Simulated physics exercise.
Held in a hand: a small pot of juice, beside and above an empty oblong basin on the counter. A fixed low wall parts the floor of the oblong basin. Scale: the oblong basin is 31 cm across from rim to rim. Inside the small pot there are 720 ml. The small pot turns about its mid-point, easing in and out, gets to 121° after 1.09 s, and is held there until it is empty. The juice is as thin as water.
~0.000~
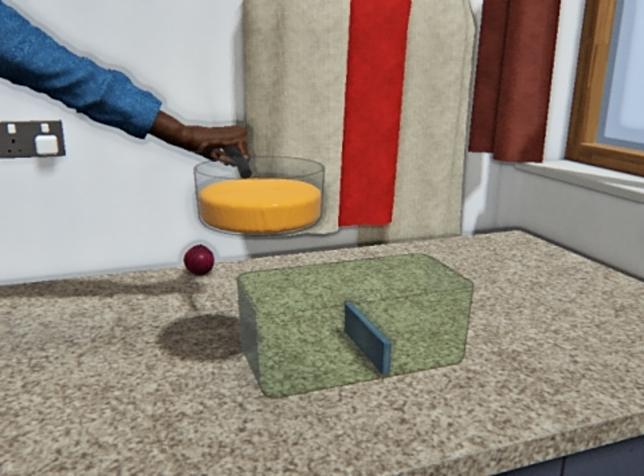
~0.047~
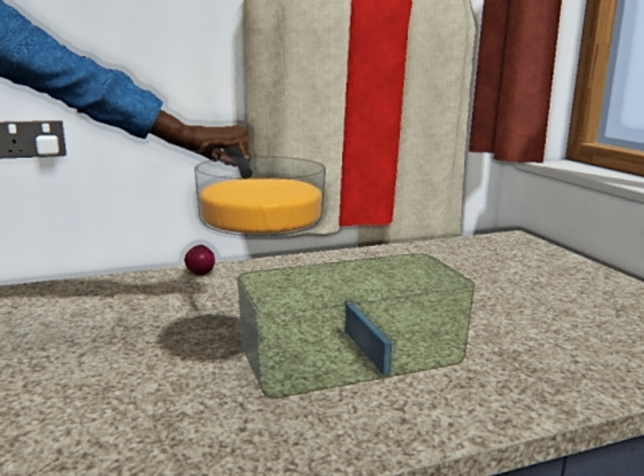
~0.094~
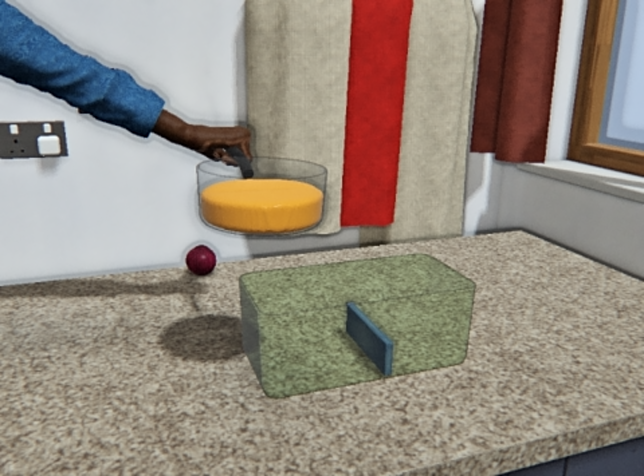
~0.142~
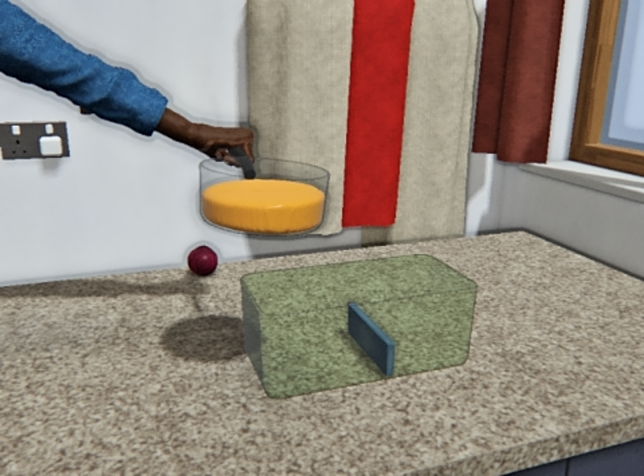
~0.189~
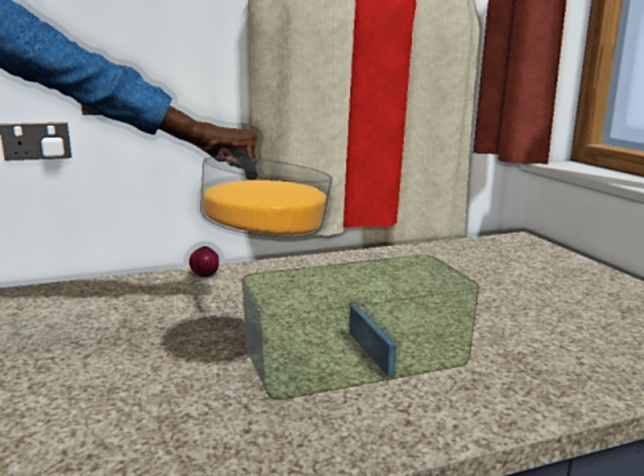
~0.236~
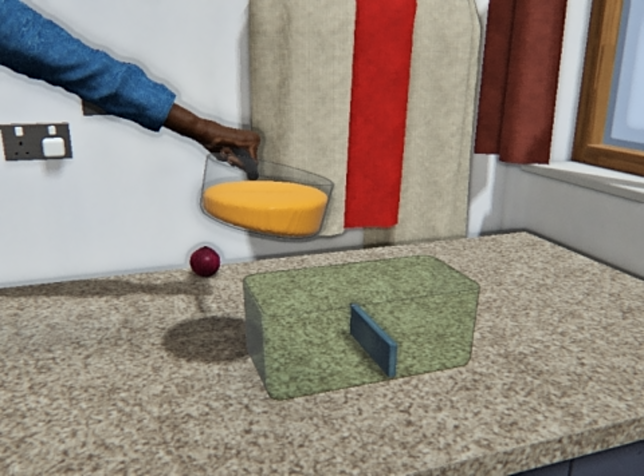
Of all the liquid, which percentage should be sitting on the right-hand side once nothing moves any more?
Around 10 per cent should be sitting there.
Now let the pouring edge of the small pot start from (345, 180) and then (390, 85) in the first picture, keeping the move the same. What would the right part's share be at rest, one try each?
45 then 80 %.
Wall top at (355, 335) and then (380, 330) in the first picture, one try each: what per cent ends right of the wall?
I'd say 35 percent on the first go, 10 percent on the next.
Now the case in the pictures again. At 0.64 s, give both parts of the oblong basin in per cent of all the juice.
Lab note: Left near 16, right near 1.
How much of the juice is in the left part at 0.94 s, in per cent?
Left share: Approx. 80 %.
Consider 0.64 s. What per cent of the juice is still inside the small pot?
Around 44 percent.
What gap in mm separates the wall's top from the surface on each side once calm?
Close to 24 mm left and close to 46 mm right.
After 0.64 s the tilt is 77° and 43 per cent is still to pour, 16 is left of the wall and 1 right of it.
After 0.94 s the tilt is 115° and 4 per cent is still to pour, 80 is left of the wall and 9 right of it.
After 1.25 s the tilt is 121° and 0 per cent is still to pour, 89 is left of the wall and 10 right of it.
After 1.59 s the tilt is 121° and 0 per cent is still to pour, 89 is left of the wall and 10 right of it.
In the end 89 per cent lies left of the wall, 10 right of it and 1 outside.
